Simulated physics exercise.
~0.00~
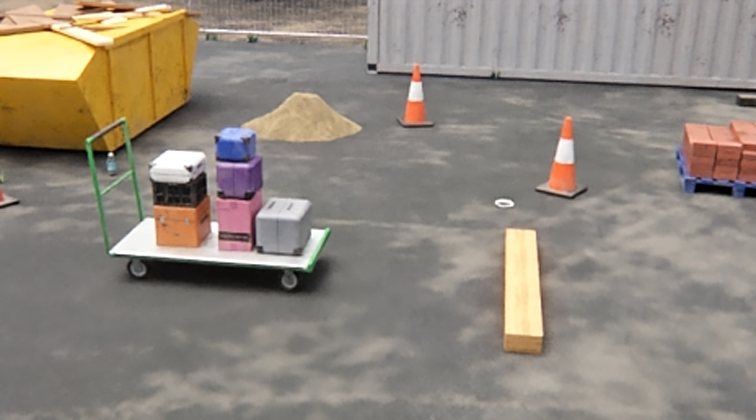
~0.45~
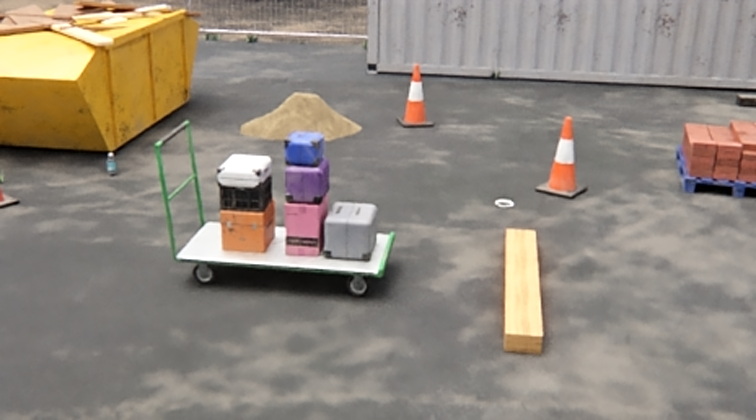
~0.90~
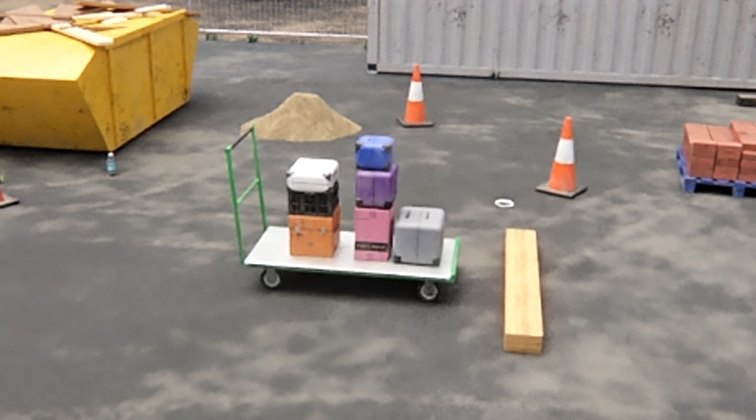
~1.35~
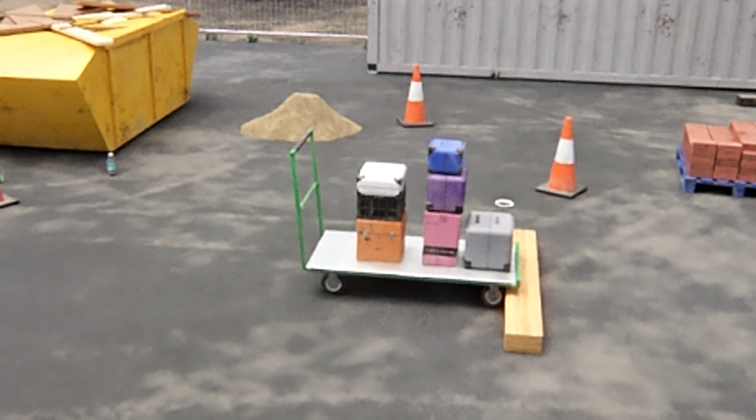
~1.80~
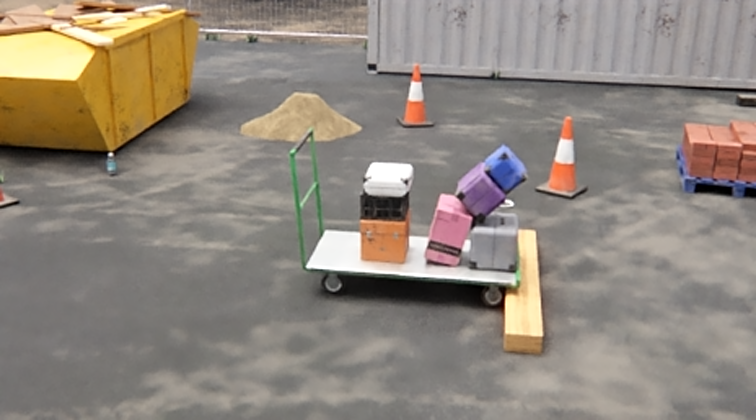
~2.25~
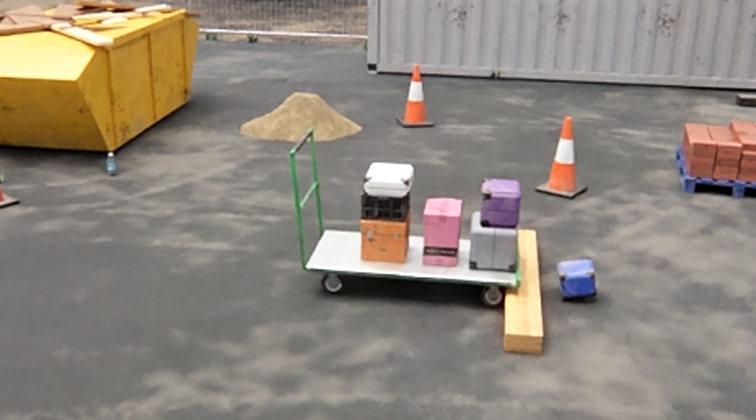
A paved yard is seen from a raised, still viewpoint, with a yellow skip, a sand heap, two orange cones and a grey container behind. A green-handled flat cart carries a white case over a black crate and an orange box, a blue and a purple case stacked on a pink box, and a grey case at the front. It rolls right and stops against a wooden beam. The pink box tips forward, pitching the upper cases over the grey one. The blue case ends on the ground beyond the beam, the purple rests on the grey, and the pink stands upright again.
